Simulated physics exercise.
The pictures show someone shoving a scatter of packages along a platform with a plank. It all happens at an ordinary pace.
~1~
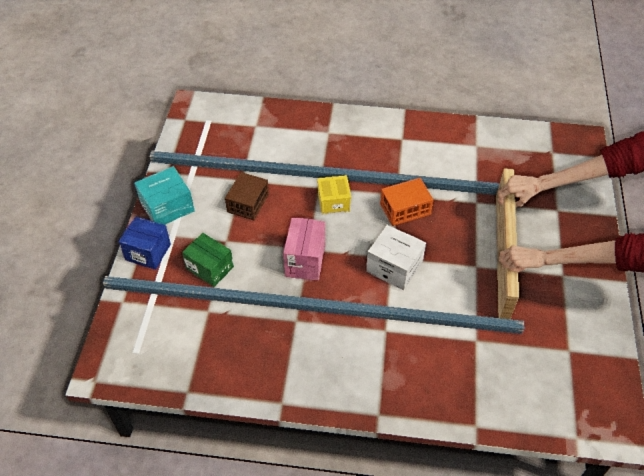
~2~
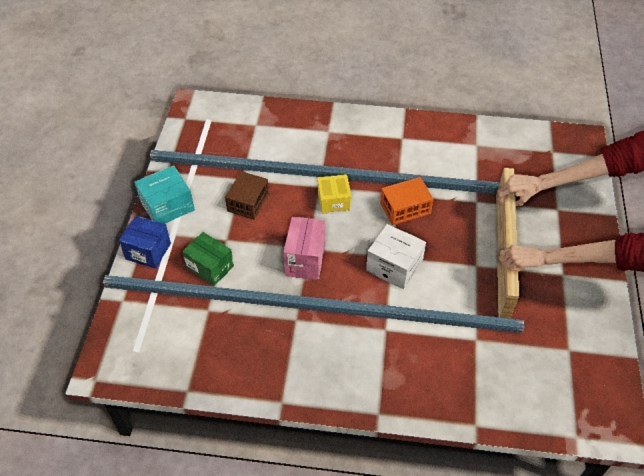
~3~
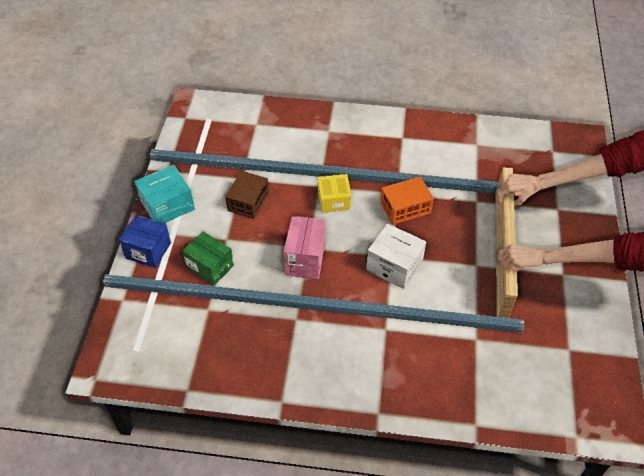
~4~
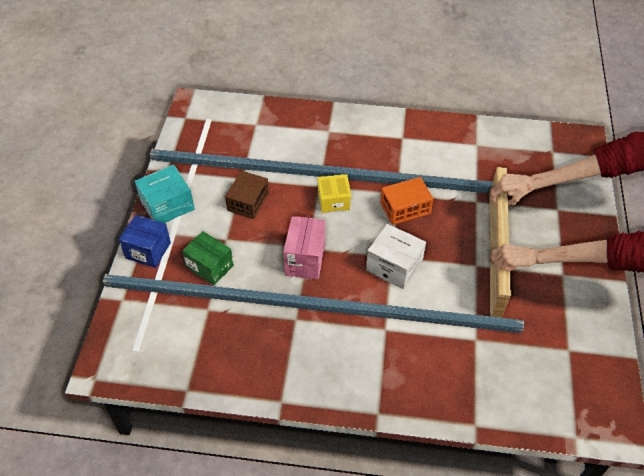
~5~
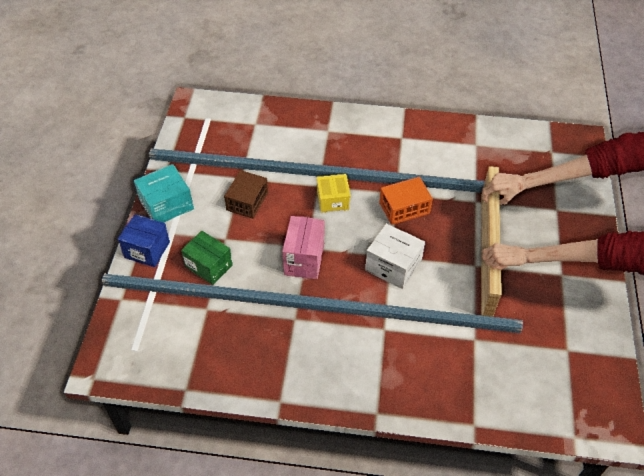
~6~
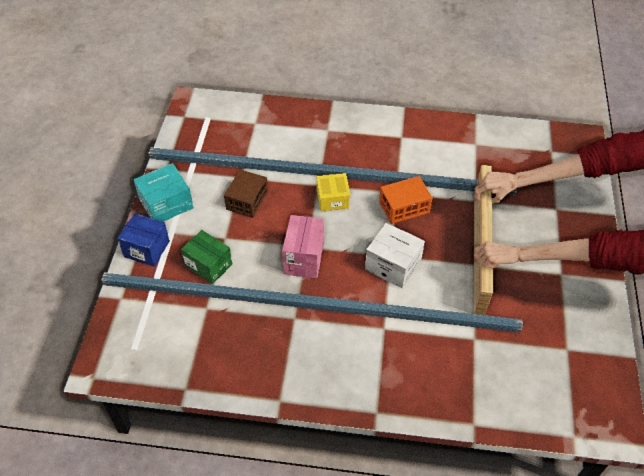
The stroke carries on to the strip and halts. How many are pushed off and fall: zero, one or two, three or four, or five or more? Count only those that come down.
The number that fall off is five or more.
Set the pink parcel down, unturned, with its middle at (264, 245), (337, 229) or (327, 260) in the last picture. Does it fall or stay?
In that order, it goes over; holds on; tumbles off.
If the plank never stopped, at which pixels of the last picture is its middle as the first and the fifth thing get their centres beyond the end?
At (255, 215) for the first, at (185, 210) for the fifth.
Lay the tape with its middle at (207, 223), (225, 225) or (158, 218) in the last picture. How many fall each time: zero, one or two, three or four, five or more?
Taking them in turn, three to four; either one or two; five or more.
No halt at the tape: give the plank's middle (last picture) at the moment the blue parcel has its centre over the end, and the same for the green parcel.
At (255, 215) for the blue parcel; at (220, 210) for the green parcel.
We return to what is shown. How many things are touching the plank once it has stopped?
The number is 3.
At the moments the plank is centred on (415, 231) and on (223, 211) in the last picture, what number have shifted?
First 2, then 8.
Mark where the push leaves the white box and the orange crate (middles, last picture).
Near (143, 236) and (168, 167).
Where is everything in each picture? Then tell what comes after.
In the first frame, blue parcel (146, 243); turquoise box (165, 197); green parcel (208, 260); plank (506, 242); tape (177, 223).
In the second frame, turquoise box (165, 196); brown crate (247, 195).
In the third frame, green parcel (209, 258); orange crate (407, 201).
In the fourth frame, blue parcel (146, 241); white box (396, 257).
In the fifth frame, turquoise box (164, 195); pink parcel (304, 248).
In the sixth frame, blue parcel (144, 240); turquoise box (164, 194); green parcel (207, 257); plank (483, 239); tape (176, 220).
A little later, none off yet; blue parcel at rest near (144, 240); turquoise box at rest near (164, 194); green parcel at rest near (207, 257).
Next, none off yet; blue parcel shifted a little near (138, 239); turquoise box shifted a little near (159, 195); green parcel shifted about its own width near (168, 257).
When it is over, the number that fall off is five or more; down, yellow tote, pink parcel, green parcel, turquoise box and blue parcel.
